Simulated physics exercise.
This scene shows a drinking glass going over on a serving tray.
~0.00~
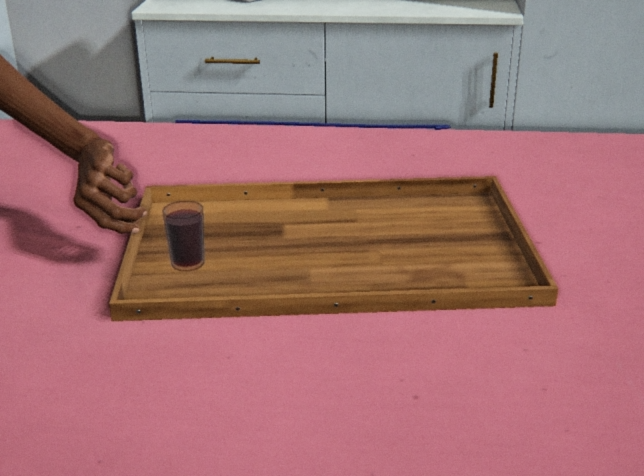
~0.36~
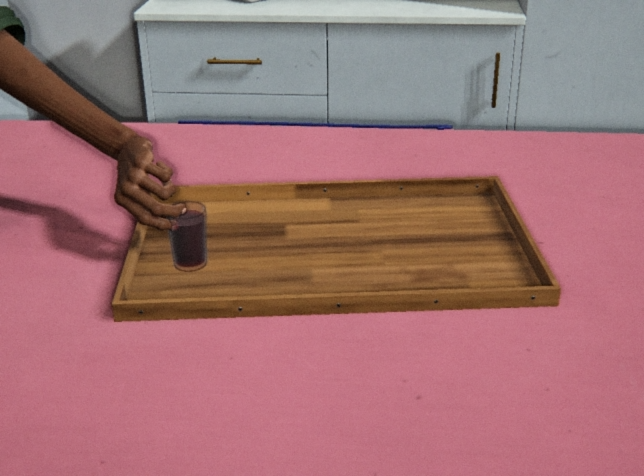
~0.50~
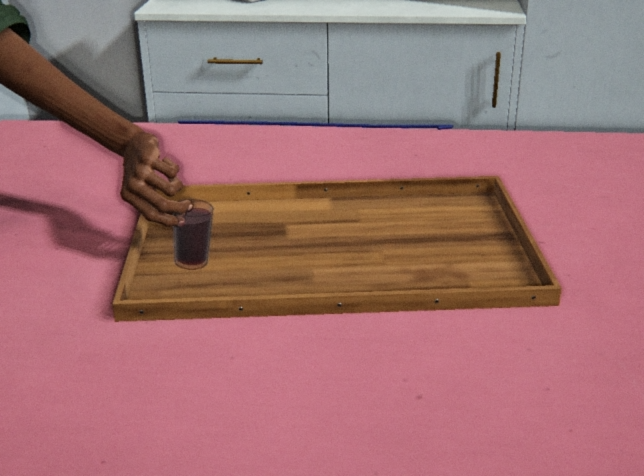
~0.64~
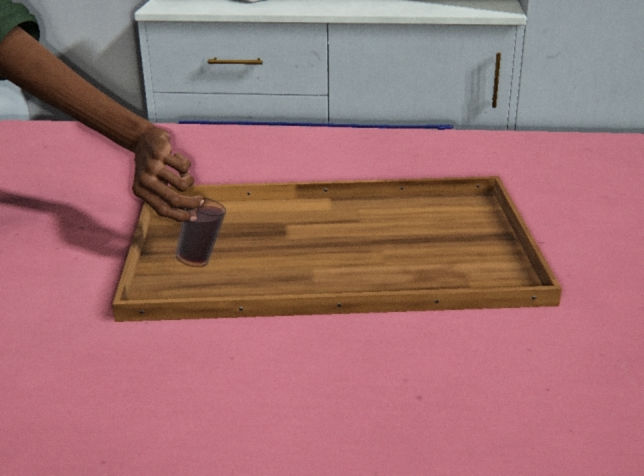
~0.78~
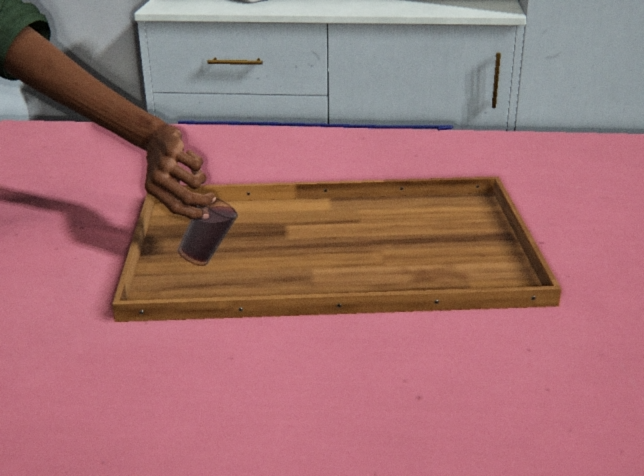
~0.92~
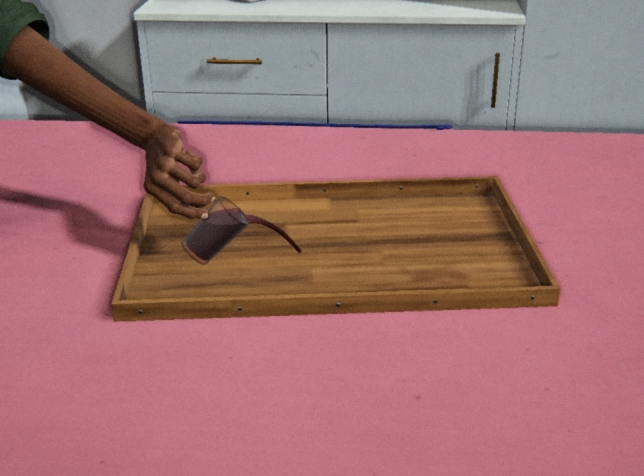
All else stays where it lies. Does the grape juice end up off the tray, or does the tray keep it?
I expect the tray will catch the spill just fine.
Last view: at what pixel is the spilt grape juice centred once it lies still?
Centre at roughly (417, 237).
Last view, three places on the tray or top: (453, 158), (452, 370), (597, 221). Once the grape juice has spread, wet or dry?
Going in the order asked, the first spot is outside the spill, the second is outside the spill and the third is outside the spill.
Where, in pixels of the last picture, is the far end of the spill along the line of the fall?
Near (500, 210).
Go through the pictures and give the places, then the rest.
In the first picture, it stands upright; drinking glass (185, 234) about three quarters full; tray (317, 293).
In the second picture, fingers against its side; drinking glass about three quarters full, surface at (186, 218).
In the third picture, fingers against its side; drinking glass (192, 233) about three quarters full.
In the fourth picture, fingers against its side; drinking glass about three quarters full, surface at (204, 215); tray (321, 293).
In the fifth picture, fingers against its side; drinking glass (207, 230) tipped 30°.
In the sixth picture, it is falling; drinking glass (216, 230) tipped 45°.
After 1.5 s, the drinking glass lies in the tray; the puddle covers about as much as a plate; the rim holds it.
After 2.2 s, the puddle covers about as much as a tray; the rim holds it.
After 3.6 s, the puddle covers about as much as a tray; the rim holds it.
